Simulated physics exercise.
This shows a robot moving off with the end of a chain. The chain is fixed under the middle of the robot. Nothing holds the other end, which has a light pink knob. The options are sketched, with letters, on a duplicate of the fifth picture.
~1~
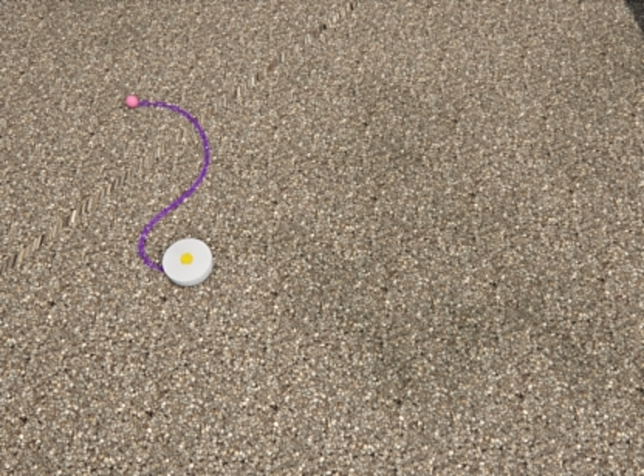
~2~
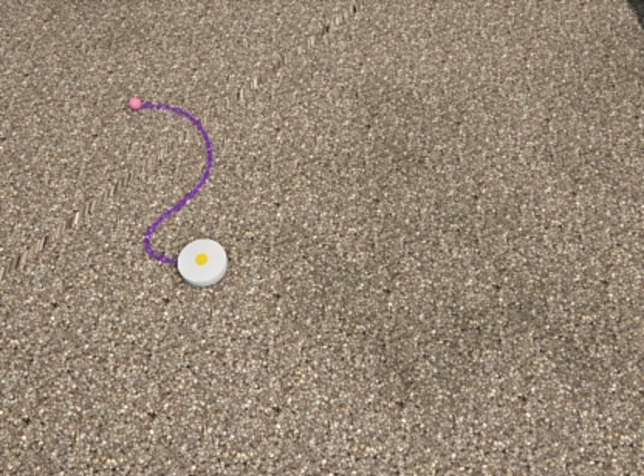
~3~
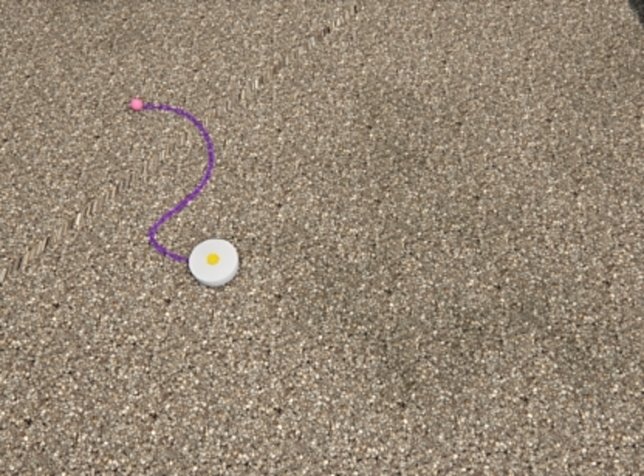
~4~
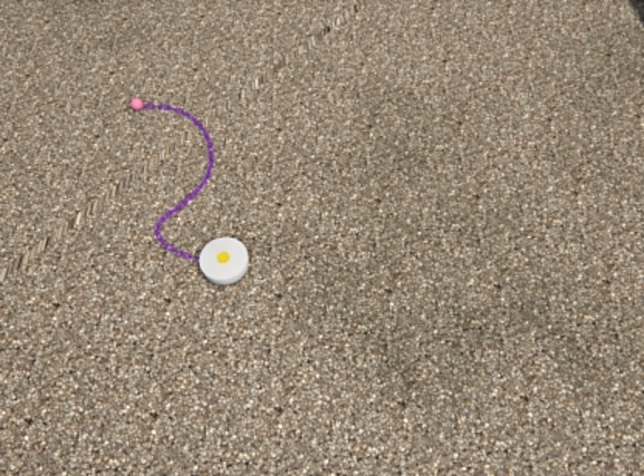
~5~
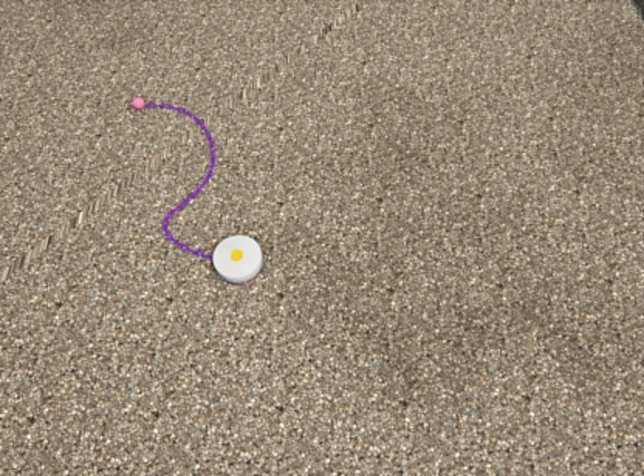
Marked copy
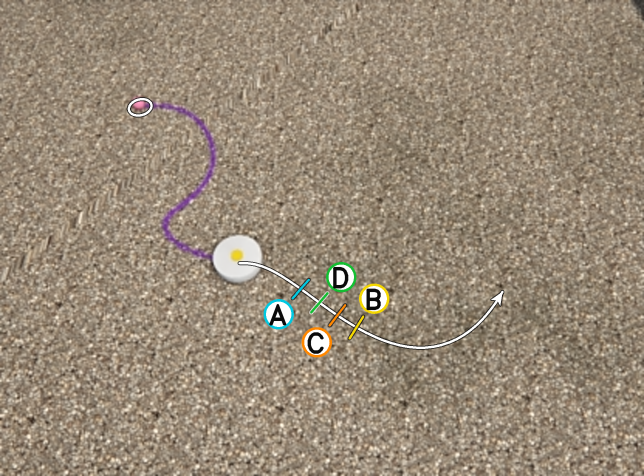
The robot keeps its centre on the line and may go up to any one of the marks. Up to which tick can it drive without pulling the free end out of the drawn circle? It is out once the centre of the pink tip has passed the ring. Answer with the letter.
No farther than D.
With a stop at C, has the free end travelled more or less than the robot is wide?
By then, less.
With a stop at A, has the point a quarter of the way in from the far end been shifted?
No.
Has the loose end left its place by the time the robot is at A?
No.
On the marked copy, A at (301, 289); B at (356, 327); C at (337, 315); D at (320, 303); the ring at (140, 107); the route from (240, 263) via (375, 337) to (503, 292).
Taking D. A third of the way, robot (270, 266), middle of the chain (210, 177), free end (139, 104).
Two thirds of the way, robot (297, 283), middle of the chain (211, 177), free end (139, 104).
When it is over, robot (319, 299), middle of the chain (226, 185), free end (144, 103); the free end is still in its ring.
As for the rest, A is safe but short; B drags the free end to (168, 113); C drags the free end to (156, 105).
